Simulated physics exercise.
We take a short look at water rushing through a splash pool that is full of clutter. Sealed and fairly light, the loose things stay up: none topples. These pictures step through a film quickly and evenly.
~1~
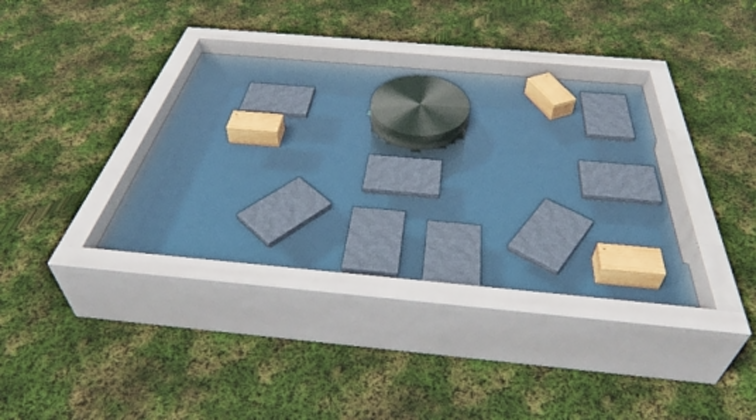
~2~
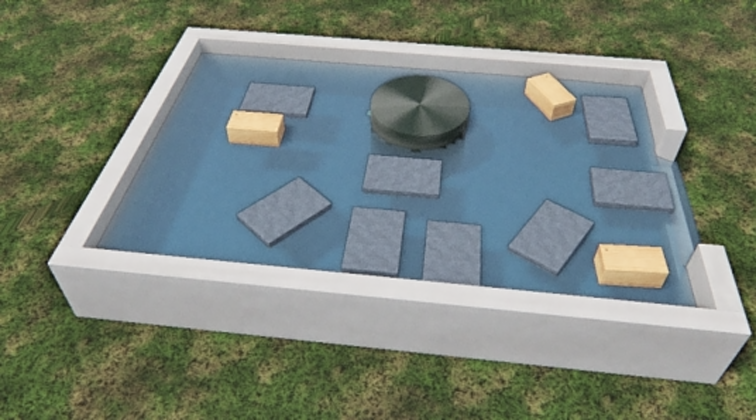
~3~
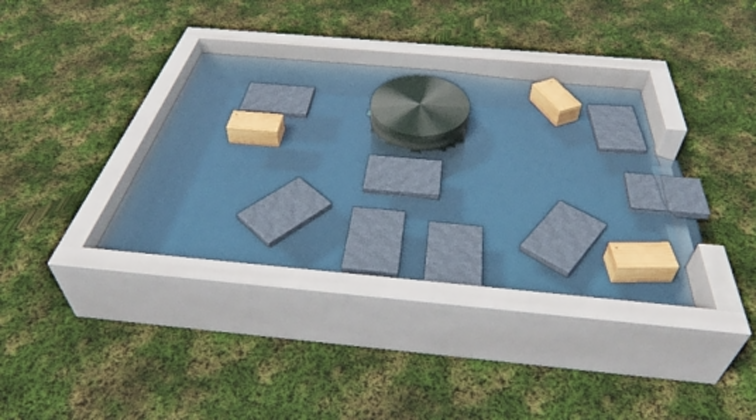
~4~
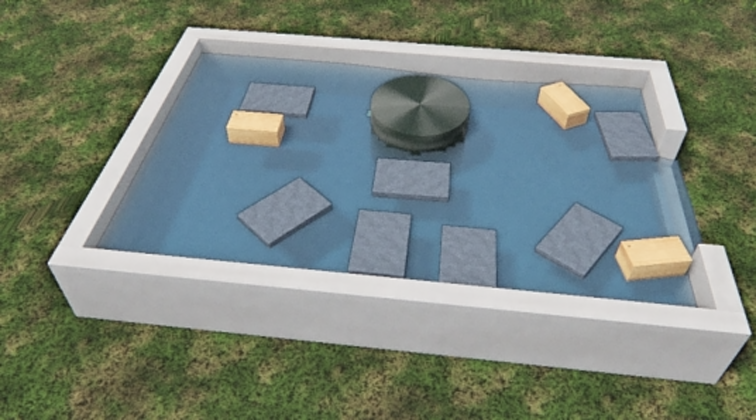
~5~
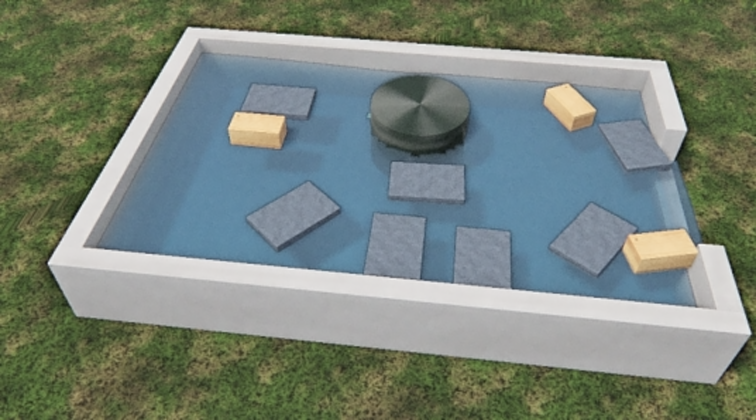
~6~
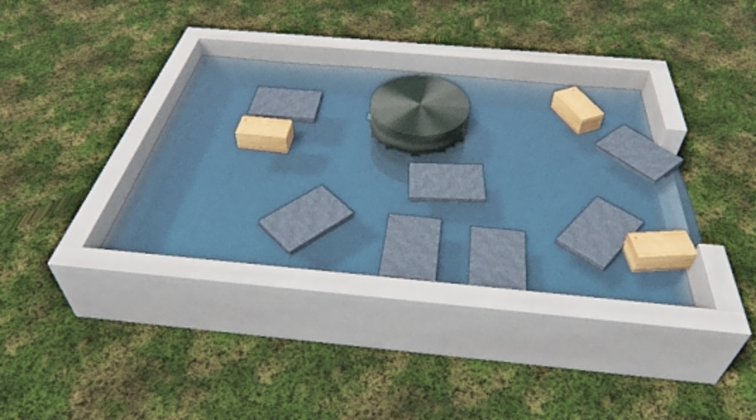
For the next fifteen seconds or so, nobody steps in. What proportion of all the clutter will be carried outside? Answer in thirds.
Two thirds or more.
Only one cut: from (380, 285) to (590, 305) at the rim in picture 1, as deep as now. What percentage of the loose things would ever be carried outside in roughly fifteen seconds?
I'd guess around 50 percent.
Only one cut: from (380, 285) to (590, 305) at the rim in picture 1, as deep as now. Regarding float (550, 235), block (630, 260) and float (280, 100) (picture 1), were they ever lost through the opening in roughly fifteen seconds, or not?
First flushed away, then flushed away, then held back.
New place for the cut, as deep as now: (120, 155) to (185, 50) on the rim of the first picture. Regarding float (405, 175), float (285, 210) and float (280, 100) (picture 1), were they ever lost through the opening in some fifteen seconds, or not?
One by one, that's lost, lost, lost.
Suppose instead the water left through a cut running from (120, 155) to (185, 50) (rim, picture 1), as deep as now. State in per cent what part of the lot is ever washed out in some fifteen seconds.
Estimate: Near 50 %.
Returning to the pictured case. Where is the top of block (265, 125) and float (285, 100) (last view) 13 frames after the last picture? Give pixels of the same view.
Roughly (296, 152) and roughly (310, 118).
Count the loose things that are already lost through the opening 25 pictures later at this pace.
The number comes to 7.
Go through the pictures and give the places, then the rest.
A float at (607, 114), afloat; a float at (552, 233) floats; 0 of 11 have shifted, in the first picture.
A float at (609, 117), afloat; a float at (552, 234), afloat; 1 of 11 have shifted, in the second picture.
A float at (617, 126), afloat, close to its start; a float at (564, 235) floats, close to its start; 4 of 11 have shifted, in the third picture.
A float at (626, 133) floats, close to its start; a float at (580, 237) floats, close to its start; 7 of 11 have shifted, in the fourth picture.
A float at (634, 143) floats, close to its start; a float at (595, 236), afloat, close to its start; 8 of 11 have shifted, in the fifth picture.
A float at (639, 151), afloat, a stride from its start; a float at (601, 230), afloat, close to its start; 11 of 11 have shifted, in the sixth picture.
A moment on, 2 of 11 are out; 9 afloat.
Next, 5 of 11 are out; 6 afloat.
Later, 7 of 11 are out; 4 afloat.
In the end, 8 of 11 are out; 3 afloat.
